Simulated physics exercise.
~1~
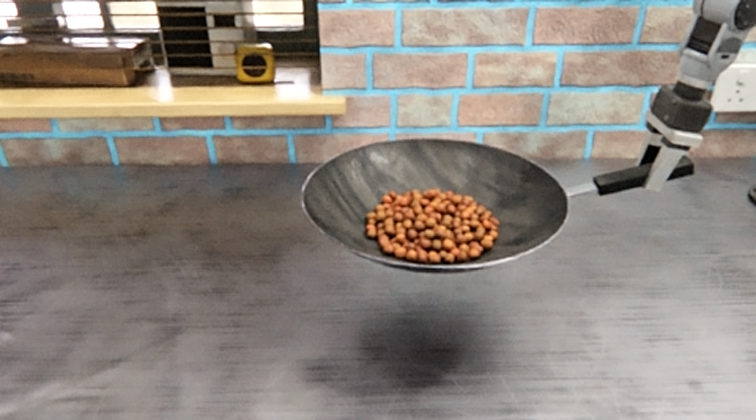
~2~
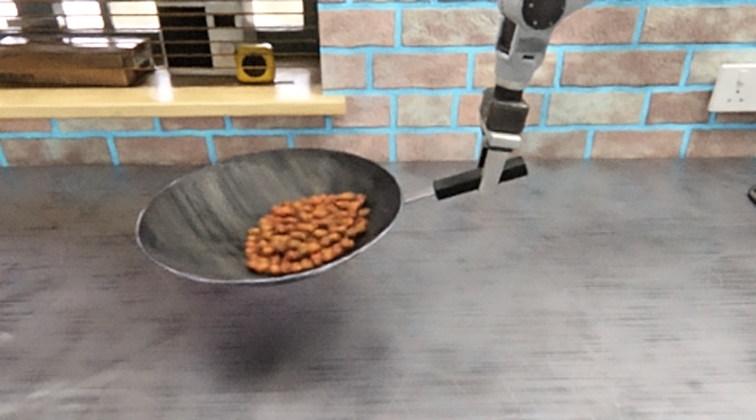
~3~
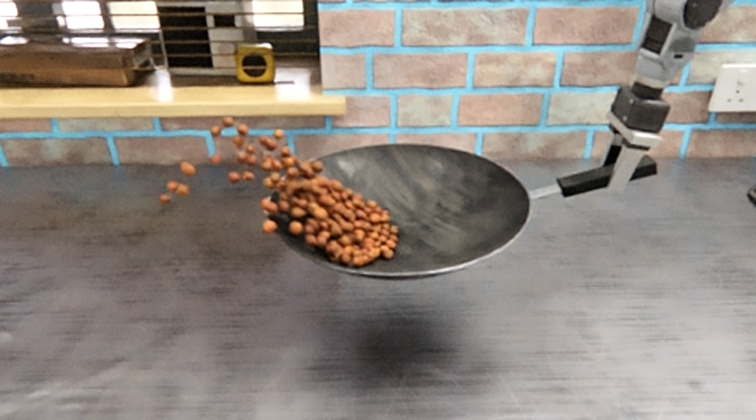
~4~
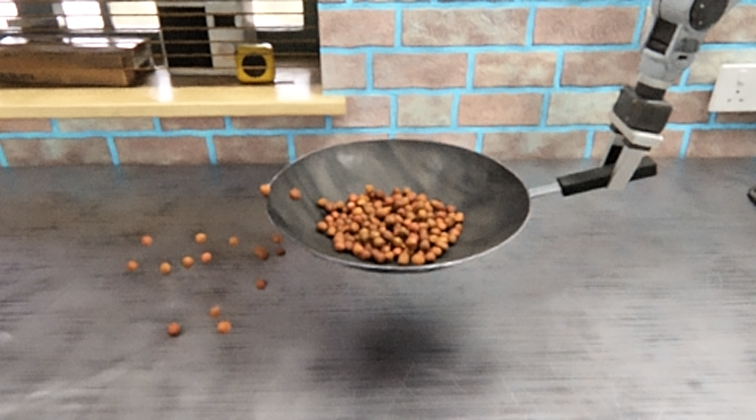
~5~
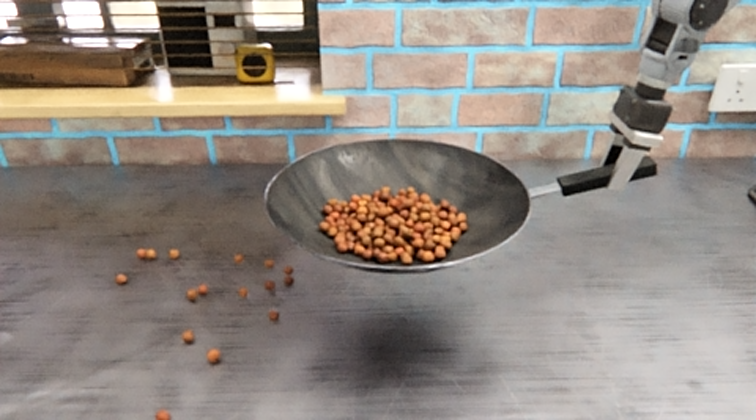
The video shows a robot arm holding a wok of hazelnuts above a gray surface, swinging it left and then back right so the nuts surge over the left rim. Most stay heaped in the wok, now held still, while several lie scattered to its left.
